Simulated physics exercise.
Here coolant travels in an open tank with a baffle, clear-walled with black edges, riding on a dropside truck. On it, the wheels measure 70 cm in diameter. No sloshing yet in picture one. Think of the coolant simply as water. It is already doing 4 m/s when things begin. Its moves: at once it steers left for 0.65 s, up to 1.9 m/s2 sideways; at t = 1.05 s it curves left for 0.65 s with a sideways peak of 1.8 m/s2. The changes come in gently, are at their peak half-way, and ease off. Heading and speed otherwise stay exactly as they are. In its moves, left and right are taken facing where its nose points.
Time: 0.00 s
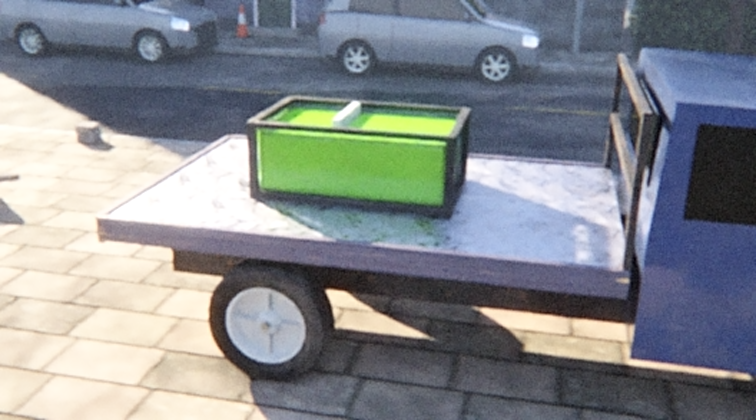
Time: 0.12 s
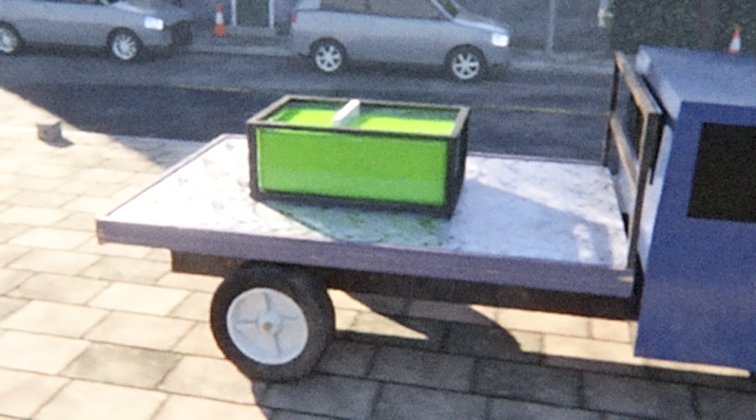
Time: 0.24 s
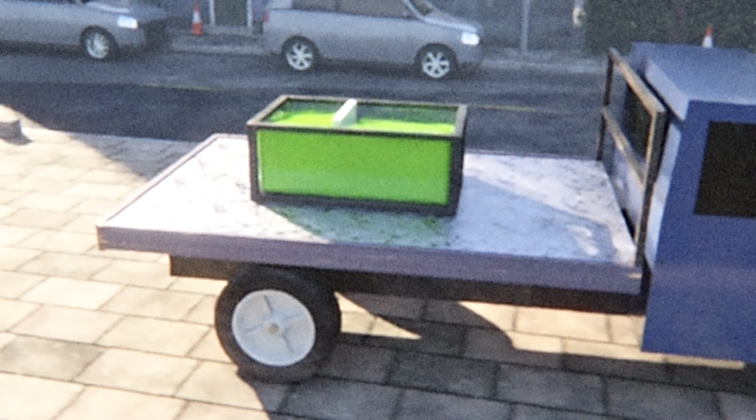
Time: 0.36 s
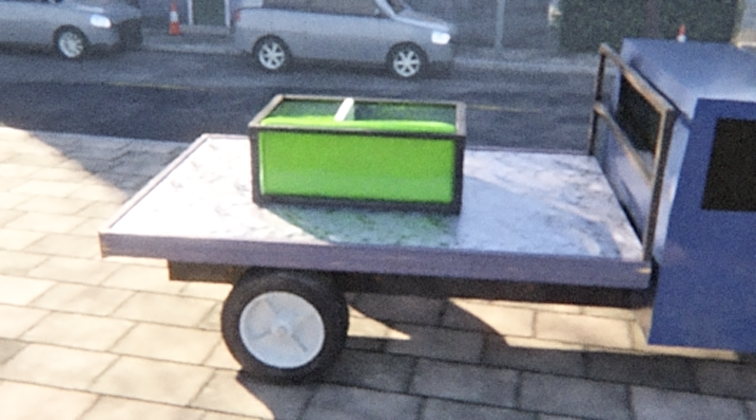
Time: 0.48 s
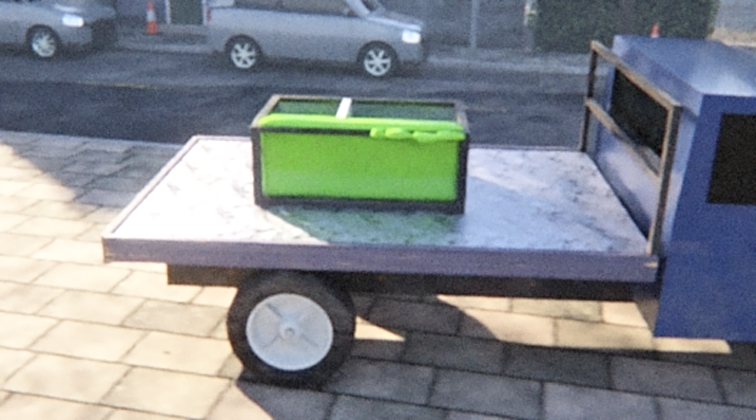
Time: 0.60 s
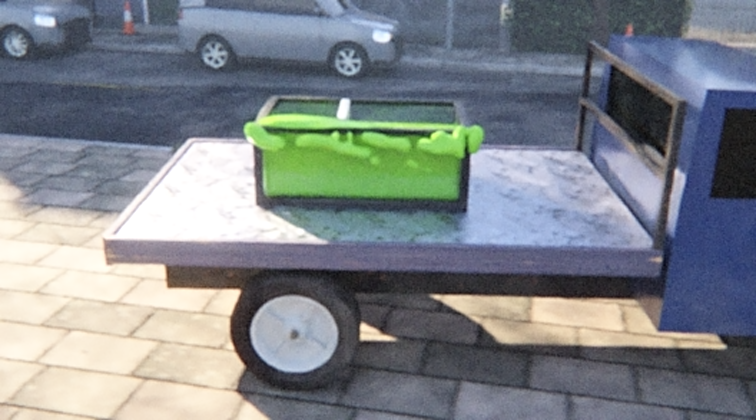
A blue flatbed truck, seen from the side and slightly above, stands out on sunlit paving, its cab at the right and a pale wheel below the bed. A black-edged clear tank of bright green liquid with a white divider sits on the pale bed, with silver cars and an orange cone behind. The background slides left as the view follows the truck, and the liquid heaps toward the near side, bulging over the rim.
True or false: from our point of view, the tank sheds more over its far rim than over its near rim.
False.
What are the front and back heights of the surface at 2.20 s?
At that moment it stands around 32 cm in front and around 32 cm behind.
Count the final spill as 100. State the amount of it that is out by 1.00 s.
Around 20 percent of it.
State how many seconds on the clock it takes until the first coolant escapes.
At about 0.7 s.
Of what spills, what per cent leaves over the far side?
Roughly 10 in a hundred.
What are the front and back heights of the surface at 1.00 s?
The surface sits near 36 cm in front and near 36 cm at the rear.
After 1.00 s it stands 36 cm high behind and 36 cm in front; 2 per cent has gone over the near side.
After 1.60 s it stands 35 cm high behind and 31 cm in front; 2 per cent has gone over the near side, a little elsewhere.
After 2.20 s it stands 32 cm high behind and 31 cm in front; 9 per cent has gone over the near side, a little elsewhere.
After 4.68 s 11 per cent has gone over the near side, a little elsewhere; the far side has passed 1 per cent and the near side 9.
